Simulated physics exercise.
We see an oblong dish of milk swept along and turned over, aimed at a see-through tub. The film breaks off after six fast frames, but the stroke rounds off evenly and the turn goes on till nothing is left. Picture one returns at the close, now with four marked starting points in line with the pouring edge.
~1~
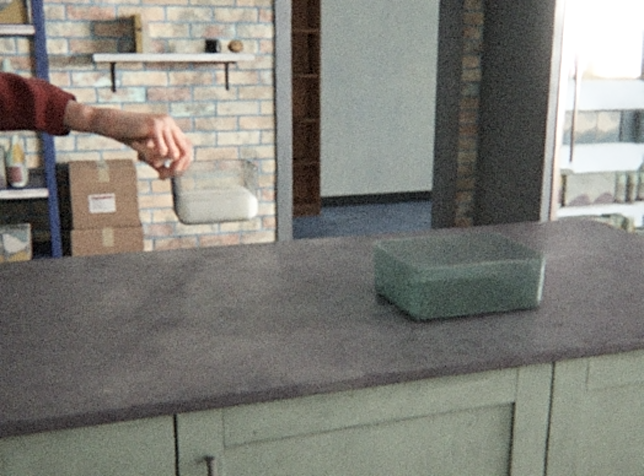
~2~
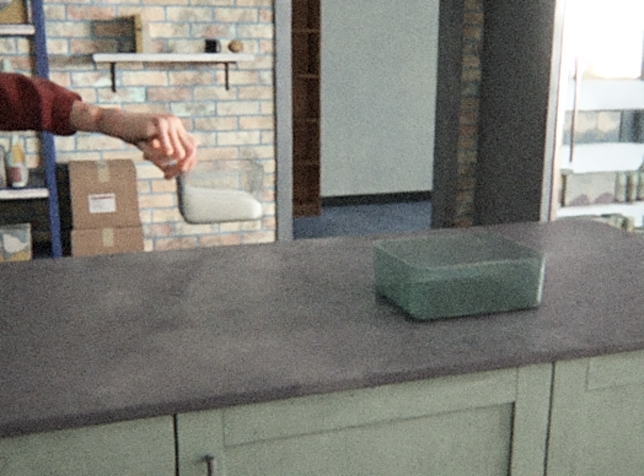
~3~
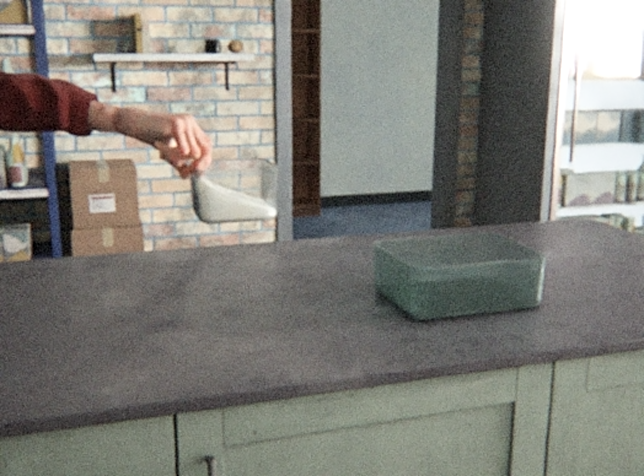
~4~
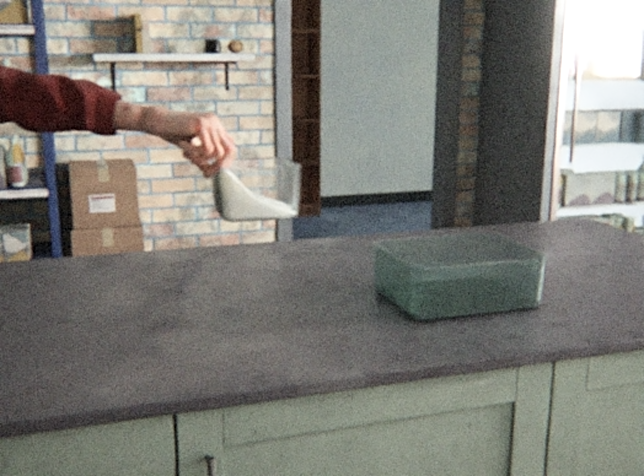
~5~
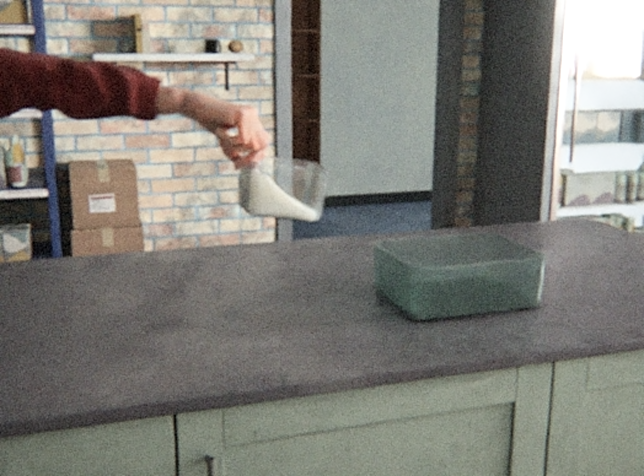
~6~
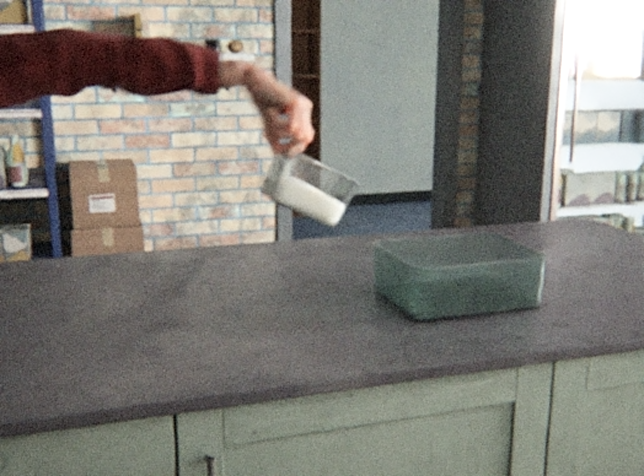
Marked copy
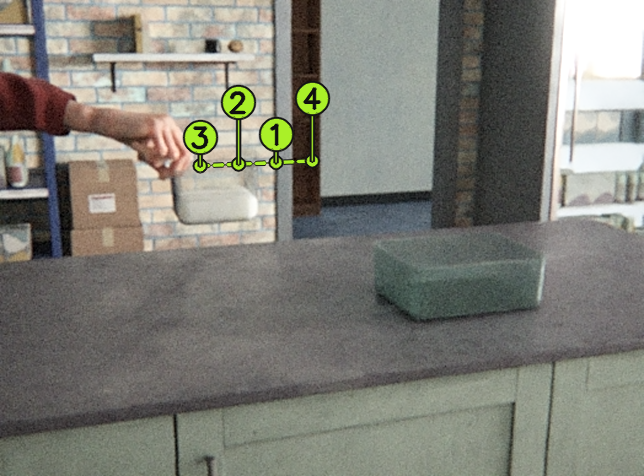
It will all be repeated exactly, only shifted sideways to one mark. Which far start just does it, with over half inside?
Go for 3.
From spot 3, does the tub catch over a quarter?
Yes, it does.
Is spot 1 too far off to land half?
No, that is safe.
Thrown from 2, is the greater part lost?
No, that is safe.
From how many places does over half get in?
All of them.
On the marked copy, 1 at (276, 162); 2 at (238, 164); 3 at (200, 165); 4 at (312, 160).
For spot 1, about 87 % lands in the tub, 4 % falls short and 10 % goes beside or beyond.
For spot 2, about 85 % lands in the tub, 8 % falls short and 7 % goes beside or beyond.
For spot 3, about 69 % lands in the tub, 21 % falls short and 9 % goes beside or beyond.
For spot 4, about 63 % lands in the tub, 2 % falls short and 35 % goes beside or beyond.
